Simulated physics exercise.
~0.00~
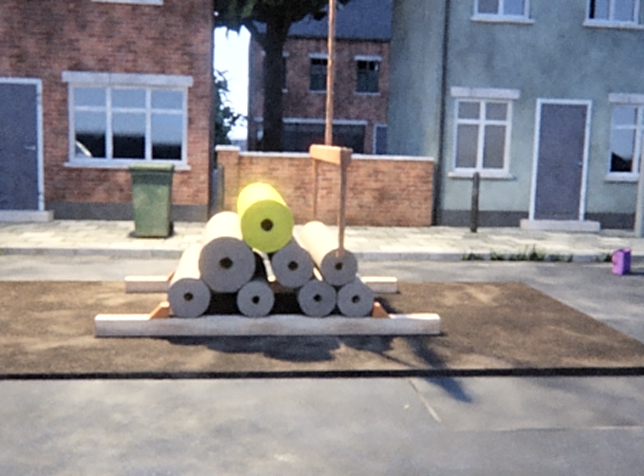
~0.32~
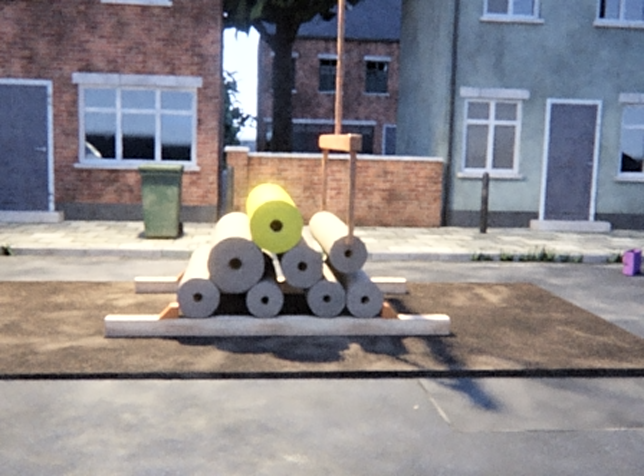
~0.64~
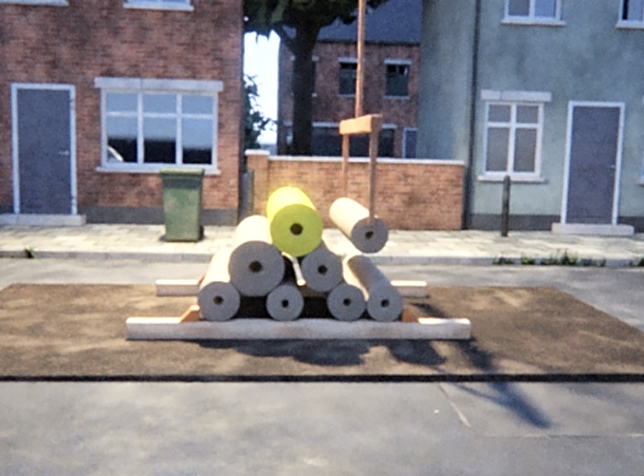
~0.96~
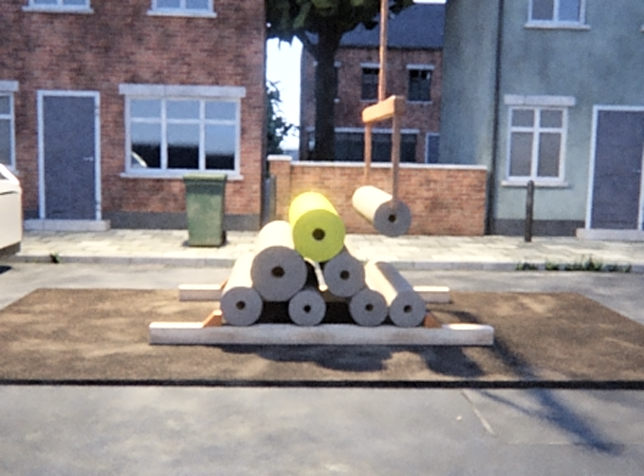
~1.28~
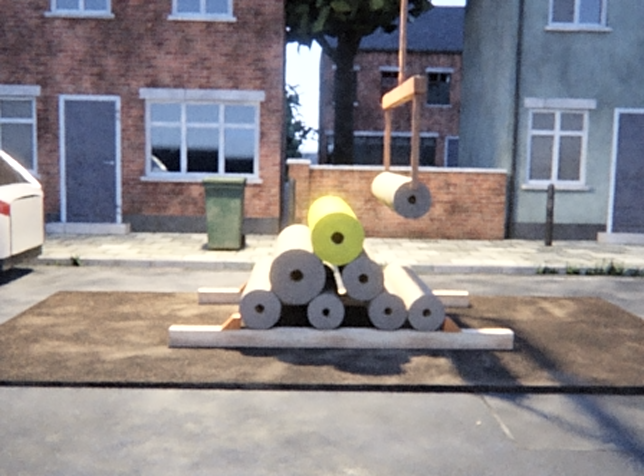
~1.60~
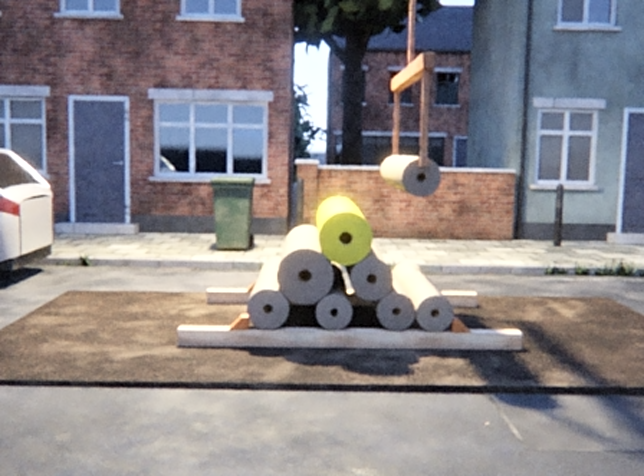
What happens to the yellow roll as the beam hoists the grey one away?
The yellow roll stays where it is, resting on top of the pile.
